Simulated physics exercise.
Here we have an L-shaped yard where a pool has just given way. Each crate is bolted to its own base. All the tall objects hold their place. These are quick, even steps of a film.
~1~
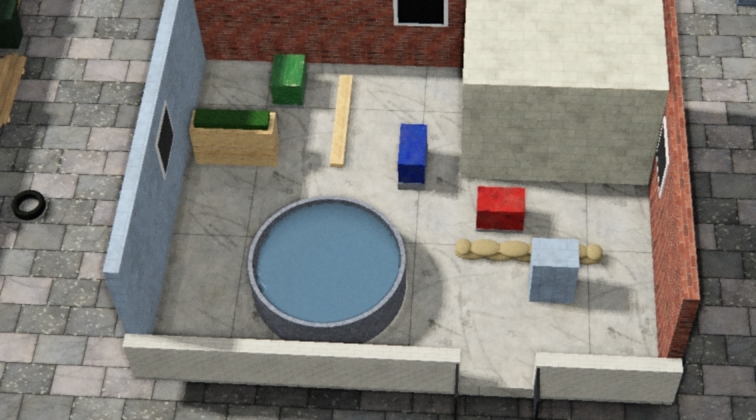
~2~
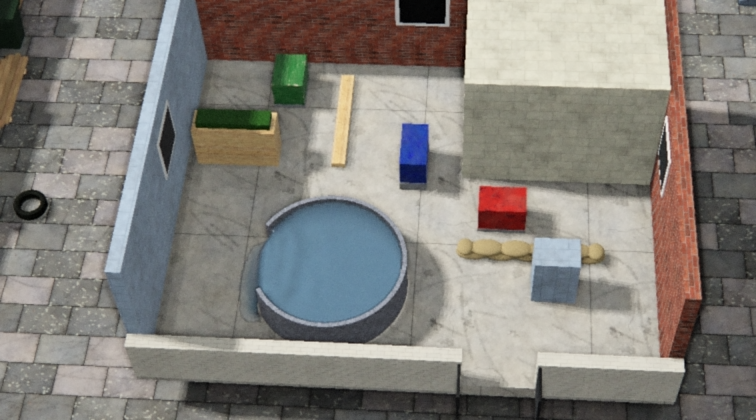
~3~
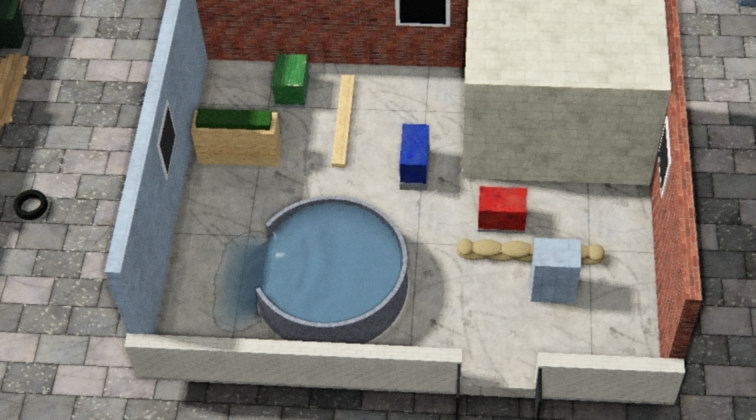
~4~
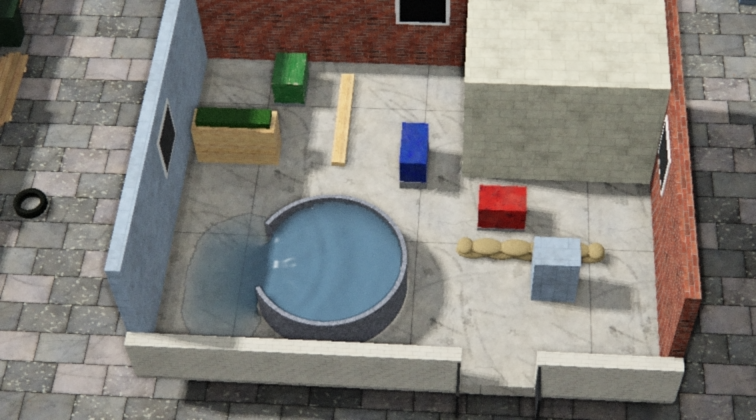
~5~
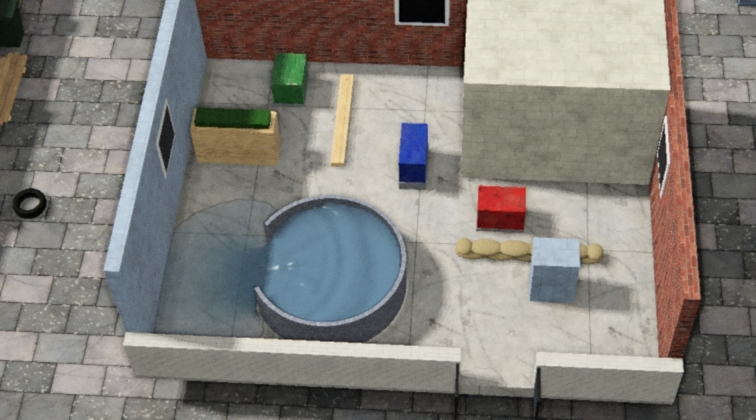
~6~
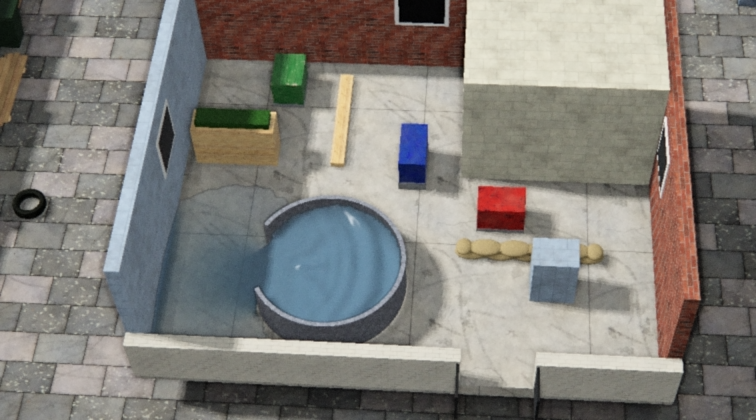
A round pool in a walled yard stood full and still, then its left side opened and water poured out, spreading across the pale floor toward the blue wall while the boxes stayed put.
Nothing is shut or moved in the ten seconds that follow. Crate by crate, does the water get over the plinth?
In the end: The red crate is wetted; the blue crate escapes dry; the green crate is wetted.
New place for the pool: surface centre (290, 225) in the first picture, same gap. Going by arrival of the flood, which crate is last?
I say the crate marked red.
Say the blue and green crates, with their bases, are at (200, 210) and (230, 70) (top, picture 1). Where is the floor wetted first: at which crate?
The crate marked blue.
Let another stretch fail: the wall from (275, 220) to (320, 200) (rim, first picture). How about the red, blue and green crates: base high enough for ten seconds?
In short: Red crate keeps dry; blue crate escapes it; green crate gets wet.
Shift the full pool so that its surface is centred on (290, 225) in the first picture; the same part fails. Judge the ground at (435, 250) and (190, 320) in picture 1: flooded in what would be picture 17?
As listed: Free of water, wet.
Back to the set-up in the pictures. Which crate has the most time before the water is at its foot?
It is the red crate.
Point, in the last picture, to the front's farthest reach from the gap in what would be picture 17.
At about (206, 65).
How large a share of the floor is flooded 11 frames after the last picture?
About 25 per cent.
A moment on, water covers 15 % of the floor; the red crate not reached, the blue crate not reached, the green crate not reached.
Next, water covers 25 % of the floor; the red crate not reached, the blue crate not reached, the green crate not reached.
Then, water covers 45 % of the floor; the red crate not reached, the blue crate water round its plinth, the green crate water round its plinth.
Later, water covers 85 % of the floor; the red crate water round its plinth, the blue crate water round its plinth, the green crate water round its plinth.
In the end, water covers 95 % of the floor; the red crate was topped, the blue crate stayed above the water, the green crate was topped.
